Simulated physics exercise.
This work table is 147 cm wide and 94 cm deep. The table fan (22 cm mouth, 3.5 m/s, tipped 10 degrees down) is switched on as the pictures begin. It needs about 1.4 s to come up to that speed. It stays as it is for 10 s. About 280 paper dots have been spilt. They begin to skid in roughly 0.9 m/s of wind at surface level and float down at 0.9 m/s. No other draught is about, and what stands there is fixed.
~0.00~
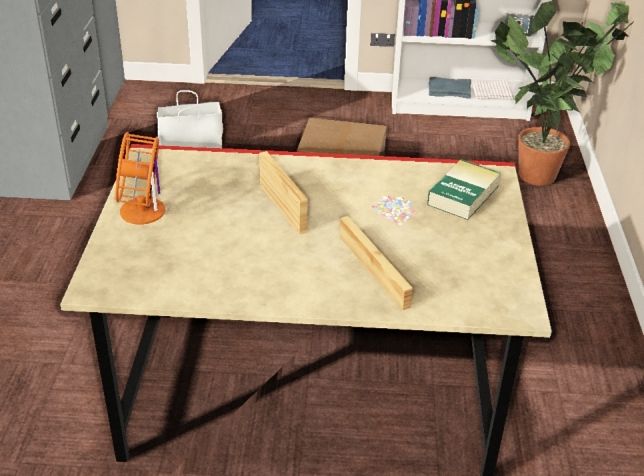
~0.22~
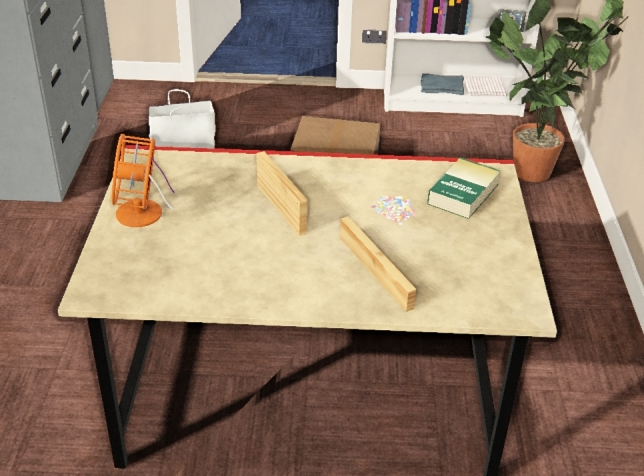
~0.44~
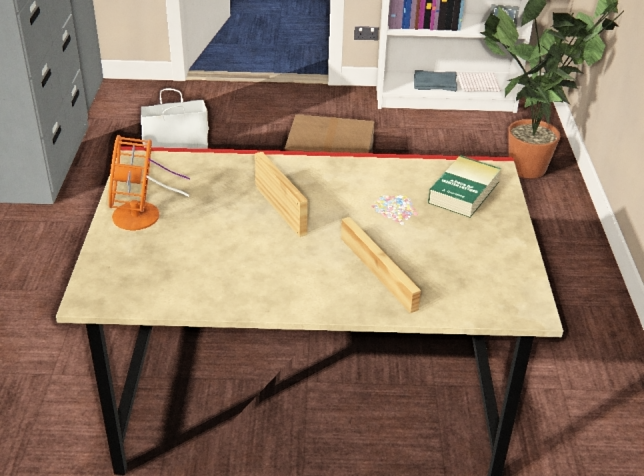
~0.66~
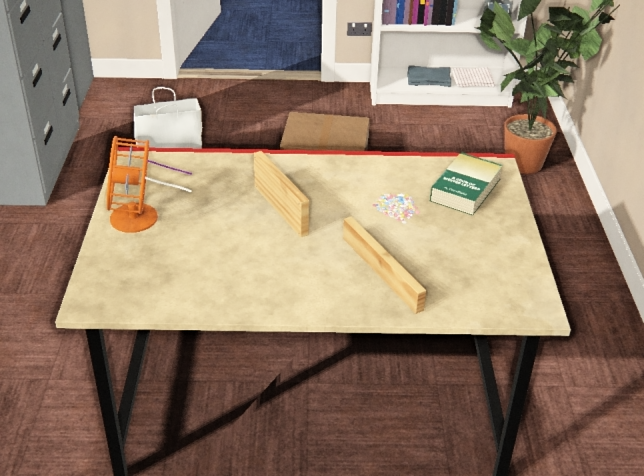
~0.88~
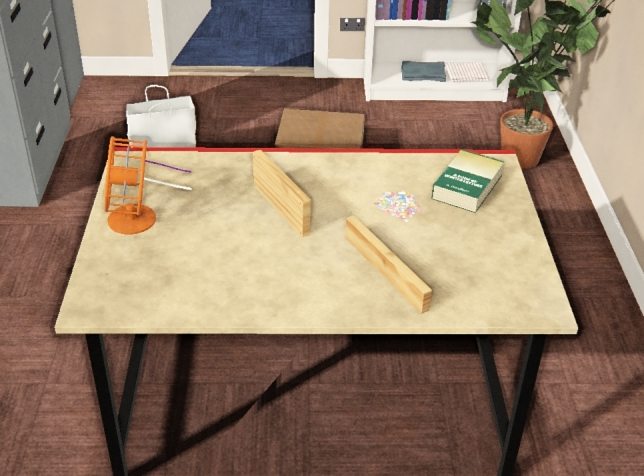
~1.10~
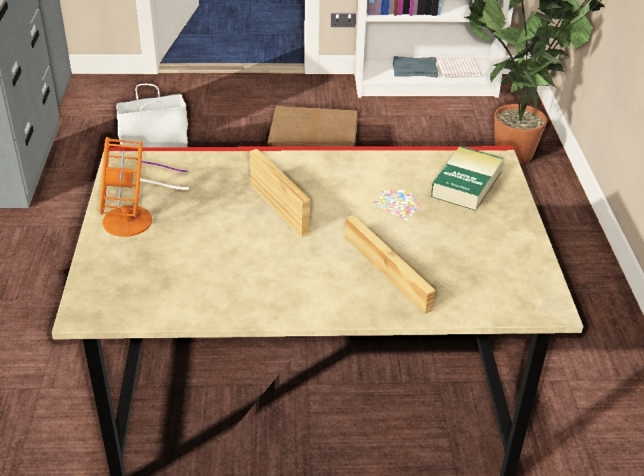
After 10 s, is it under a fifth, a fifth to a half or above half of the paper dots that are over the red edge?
The share over the red edge is under a fifth.
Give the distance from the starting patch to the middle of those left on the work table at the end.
About 40 cm.
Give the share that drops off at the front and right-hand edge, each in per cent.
Roughly 20 % front, 5 % right-hand.
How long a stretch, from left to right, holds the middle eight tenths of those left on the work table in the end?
Roughly 20 cm.
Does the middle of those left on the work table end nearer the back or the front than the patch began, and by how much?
To the front, by about 40 cm.
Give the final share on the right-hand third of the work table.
Near 50 %.
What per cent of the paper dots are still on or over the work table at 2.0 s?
About 100 %.
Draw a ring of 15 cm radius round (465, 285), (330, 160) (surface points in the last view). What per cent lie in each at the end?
In turn about 25 %, 0 %.
After 2.0 s, 0 % are over the red edge; the middle of those still in play is near (394, 204); 0 % have settled or left.
After 3.2 s, 0 % are over the red edge; the middle of those still in play is near (393, 230); 0 % have settled or left.
After 5.5 s, 0 % are over the red edge; the middle of those still in play is near (405, 274); 11 % have settled or left.
After 10.0 s, at the end, 0 % are over the red edge; the middle of those still in play is near (414, 284).
